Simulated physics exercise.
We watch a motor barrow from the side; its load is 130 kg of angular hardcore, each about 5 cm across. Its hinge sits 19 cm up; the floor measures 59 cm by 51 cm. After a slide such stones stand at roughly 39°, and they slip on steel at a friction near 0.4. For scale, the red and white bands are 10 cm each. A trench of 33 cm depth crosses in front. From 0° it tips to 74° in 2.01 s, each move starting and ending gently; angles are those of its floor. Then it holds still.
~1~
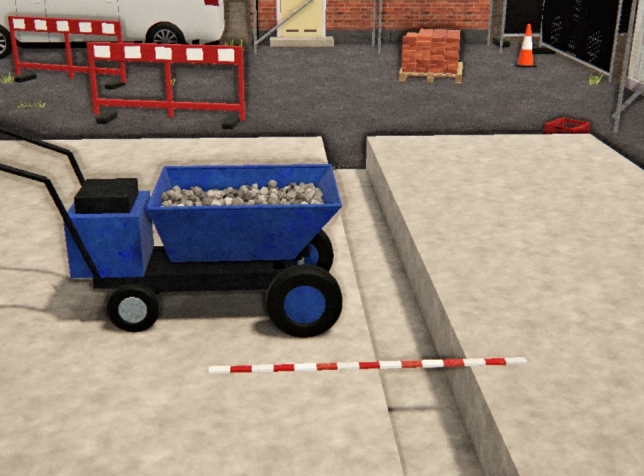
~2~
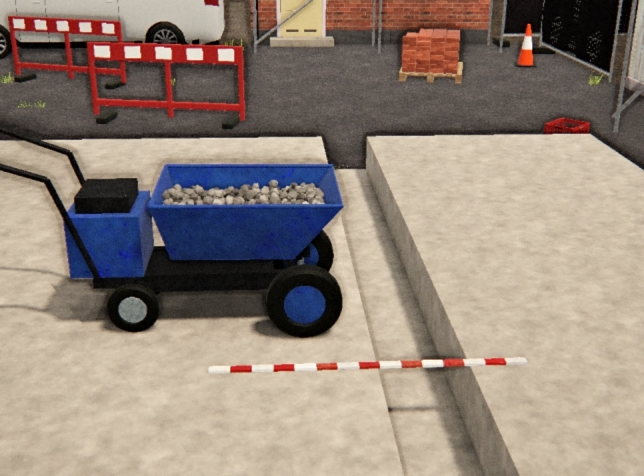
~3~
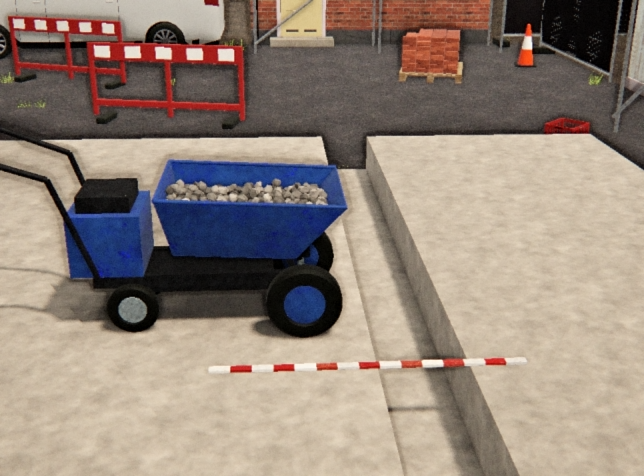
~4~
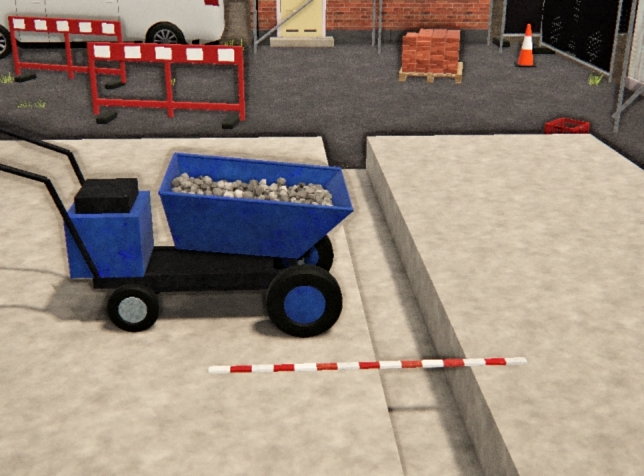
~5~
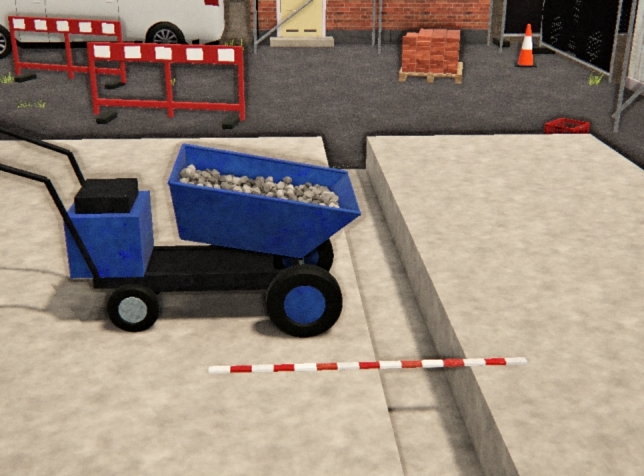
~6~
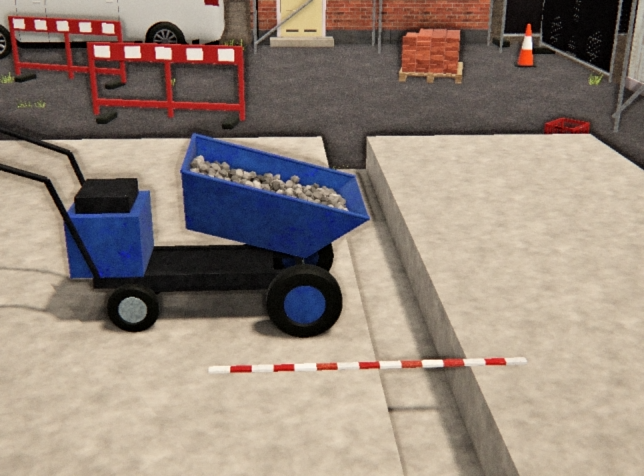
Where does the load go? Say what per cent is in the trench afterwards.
Close to 86 in a hundred.
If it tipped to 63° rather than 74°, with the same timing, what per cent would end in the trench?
In that case some 45 per cent.
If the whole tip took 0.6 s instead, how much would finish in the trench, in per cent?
It would be near 55 per cent.
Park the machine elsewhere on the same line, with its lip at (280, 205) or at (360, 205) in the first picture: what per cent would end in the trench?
Near 100 per cent from the first place, 70 from the second.
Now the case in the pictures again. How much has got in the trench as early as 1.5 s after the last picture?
Some 35 per cent.
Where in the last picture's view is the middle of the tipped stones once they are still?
Around (419, 342).
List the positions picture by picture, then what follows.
In the first picture, the skip is at 0°, its lip at (341, 206); the top of the load is at (275, 193).
In the second picture, lip at (343, 206), floor tilted 1°, highest stones at (248, 194).
In the third picture, the skip is at 3°, its lip at (347, 208); the top of the load is at (199, 190).
In the fourth picture, the skip is at 6°, its lip at (353, 210); the top of the load is at (205, 184).
In the fifth picture, the skip is at 11°, its lip at (361, 214); the top of the load is at (212, 178).
In the sixth picture, the skip is at 16°, its lip at (369, 219); the top of the load is at (206, 168).
Then, 0.9 s after the last picture the floor is at 63°, 100 % in the skip; the foremost stones are at (411, 272).
Then, 1.5 s after the last picture the floor is at 74°, 60 % in the skip, 33 % in the trench, 8 % past the trench; the foremost stones are at (483, 297).
Then, 1.9 s after the last picture the floor is at 74°, 30 % in the skip, 55 % in the trench, 15 % past the trench; the foremost stones are at (532, 306).
Then, 3.8 s after the last picture the floor is at 74°, 0 % in the skip, 86 % in the trench, 14 % past the trench; the foremost stones are at (538, 308).
